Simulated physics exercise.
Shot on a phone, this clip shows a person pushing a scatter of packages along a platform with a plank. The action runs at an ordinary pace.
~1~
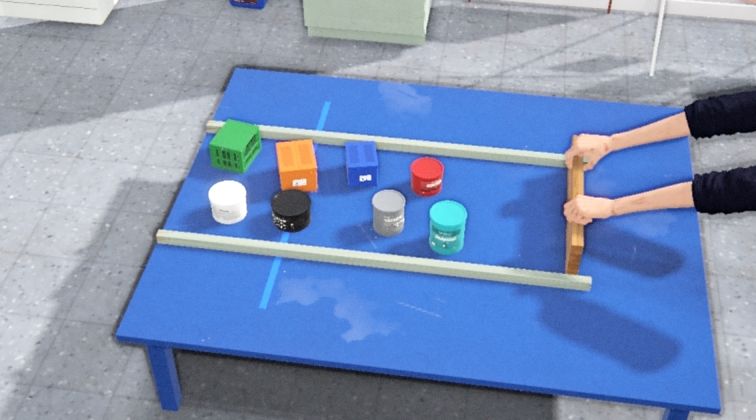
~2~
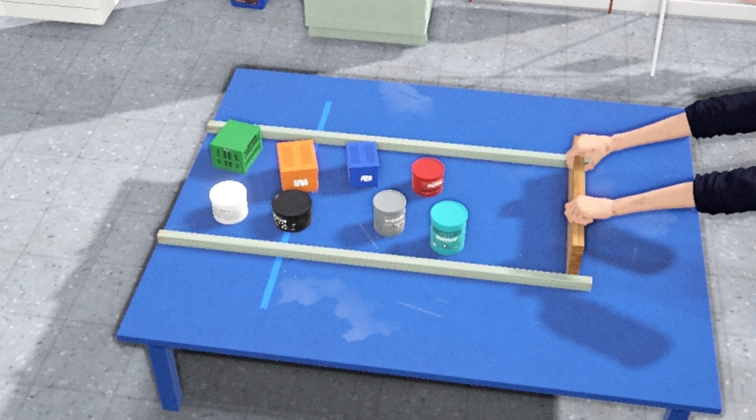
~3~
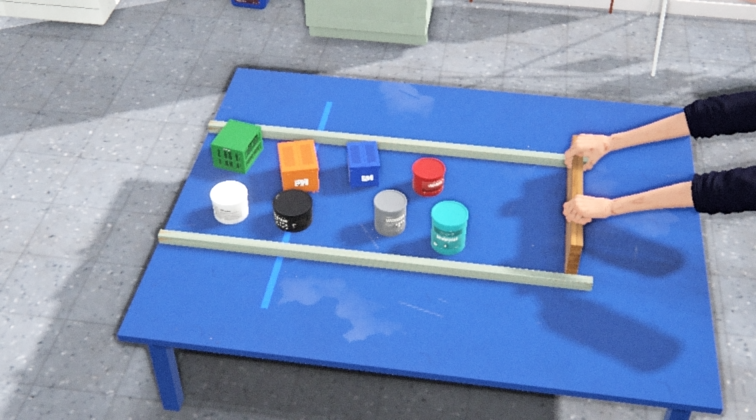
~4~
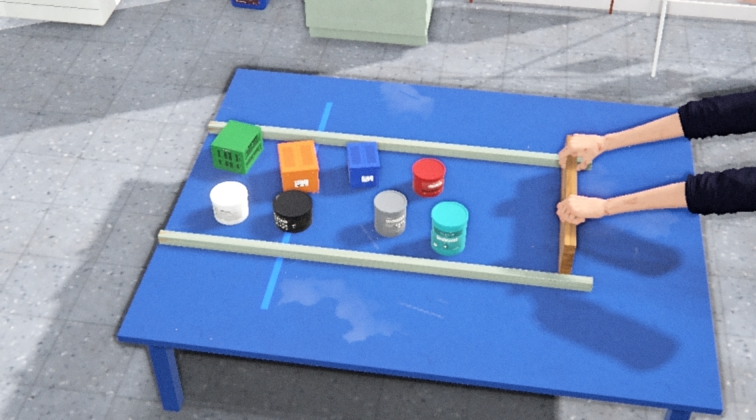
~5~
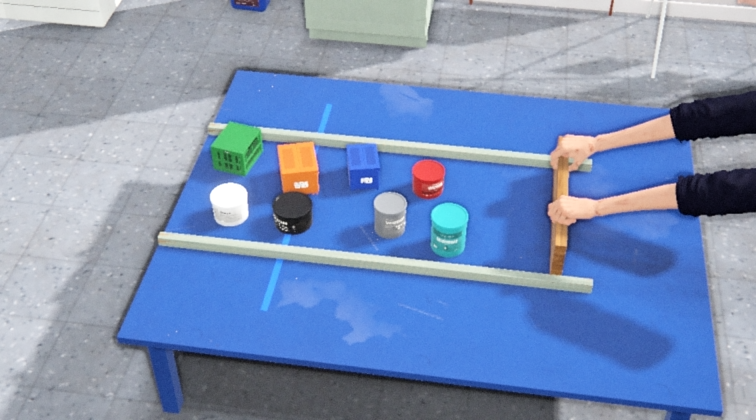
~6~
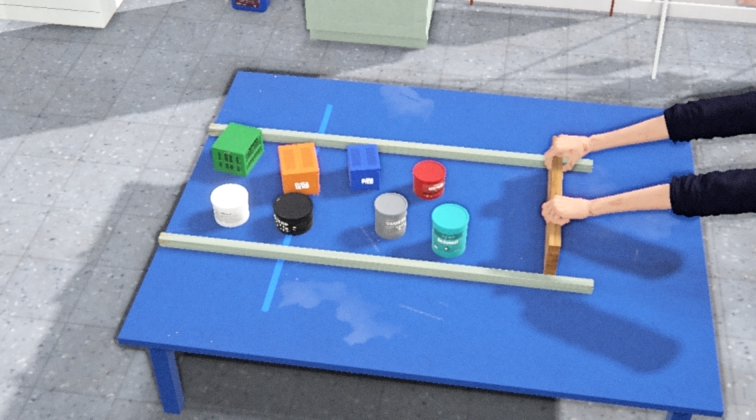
Two hands slide a wooden plank slightly left across a blue table toward scattered colourful containers.
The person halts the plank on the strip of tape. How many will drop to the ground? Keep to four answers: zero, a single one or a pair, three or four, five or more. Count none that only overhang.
Nothing falls.
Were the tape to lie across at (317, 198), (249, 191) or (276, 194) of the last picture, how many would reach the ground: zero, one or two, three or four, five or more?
Result per tape, in order - none at all / either one or two / no fall at all.
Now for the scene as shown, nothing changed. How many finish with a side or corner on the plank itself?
4 in contact.
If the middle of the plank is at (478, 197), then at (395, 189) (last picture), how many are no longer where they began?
So far 0, and 4 at the second.
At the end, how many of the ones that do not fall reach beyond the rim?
The total would be 0.
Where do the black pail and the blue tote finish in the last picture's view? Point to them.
You'll find the first one at (247, 206) and the second at (291, 146).
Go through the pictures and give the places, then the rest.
Green crate (236, 146); white pail (228, 203); orange tote (297, 167); plank (575, 205); tape (299, 193), in the first picture.
White pail (229, 203); blue tote (362, 165), in the second picture.
Orange tote (299, 168); plank (574, 204), in the third picture.
Green crate (237, 147); red pail (428, 178), in the fourth picture.
White pail (230, 205); turquoise pail (449, 231), in the fifth picture.
Green crate (238, 150); white pail (231, 206); orange tote (299, 171); plank (554, 205); tape (301, 196), in the sixth picture.
A little later, none off yet; green crate at rest near (238, 150); white pail at rest near (231, 206); orange tote at rest near (299, 171).
Next, none off yet; green crate at rest near (238, 150); white pail at rest near (231, 206); orange tote shifted a little near (276, 170).
When it is over, the number that fall off is zero.
